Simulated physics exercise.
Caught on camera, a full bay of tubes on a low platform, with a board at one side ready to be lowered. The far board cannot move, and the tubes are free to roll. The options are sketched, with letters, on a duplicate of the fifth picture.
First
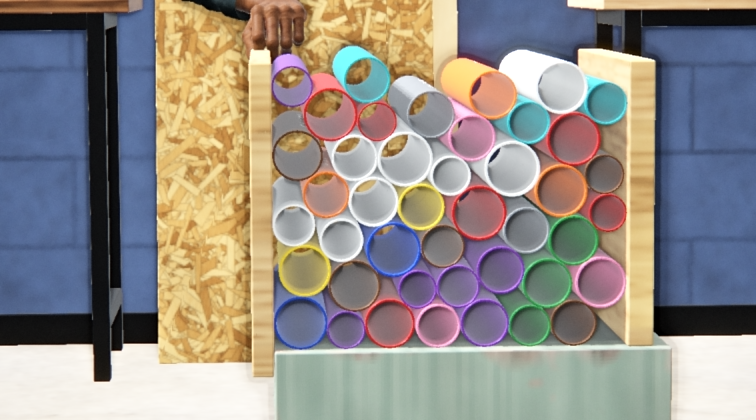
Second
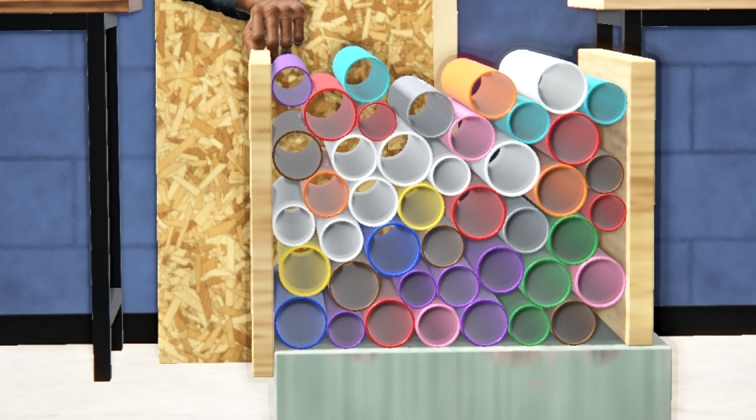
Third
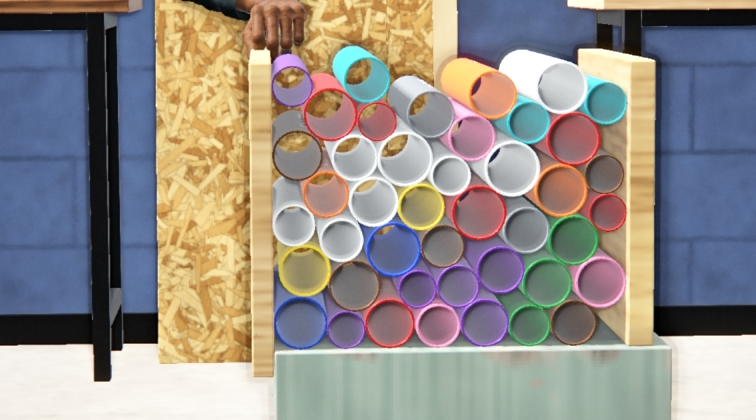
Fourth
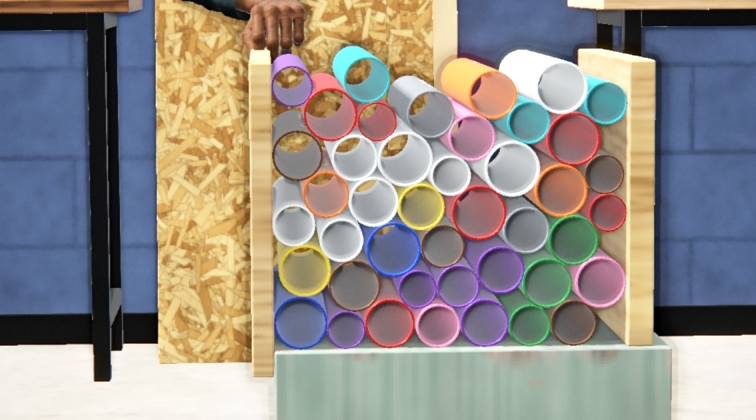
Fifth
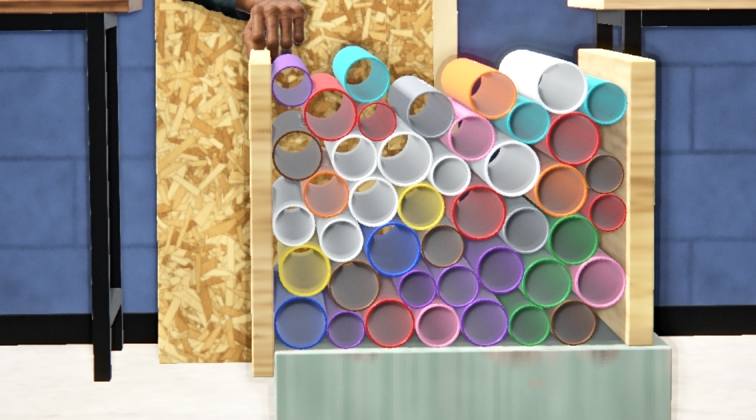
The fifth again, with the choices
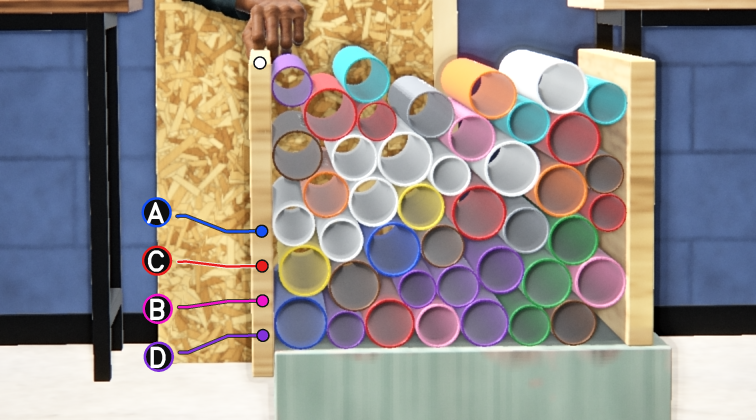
On a low platform between two wooden side boards, a big stack of colourful tubes sat still while a hand rested at the top of the left board, and nothing visibly moved.
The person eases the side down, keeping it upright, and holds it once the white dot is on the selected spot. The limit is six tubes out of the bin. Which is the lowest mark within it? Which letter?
The last mark within the limit is A.
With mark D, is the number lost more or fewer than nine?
At D, more than nine.
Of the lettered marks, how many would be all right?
One of the four.
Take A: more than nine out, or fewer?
Fewer than nine.
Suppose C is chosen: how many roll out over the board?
With C, eight.
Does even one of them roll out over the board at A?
At A: Yes.
On the marked copy, A at (262, 231); B at (263, 300); C at (262, 266); D at (263, 335); the white dot at (260, 63).
With A. Early on, top of the board (272, 139).
Further on, top of the board (273, 226).
At the end, top of the board (273, 230), four out over the board.
As for the rest, B more than six out over the board; C more than six out over the board; D more than six out over the board.
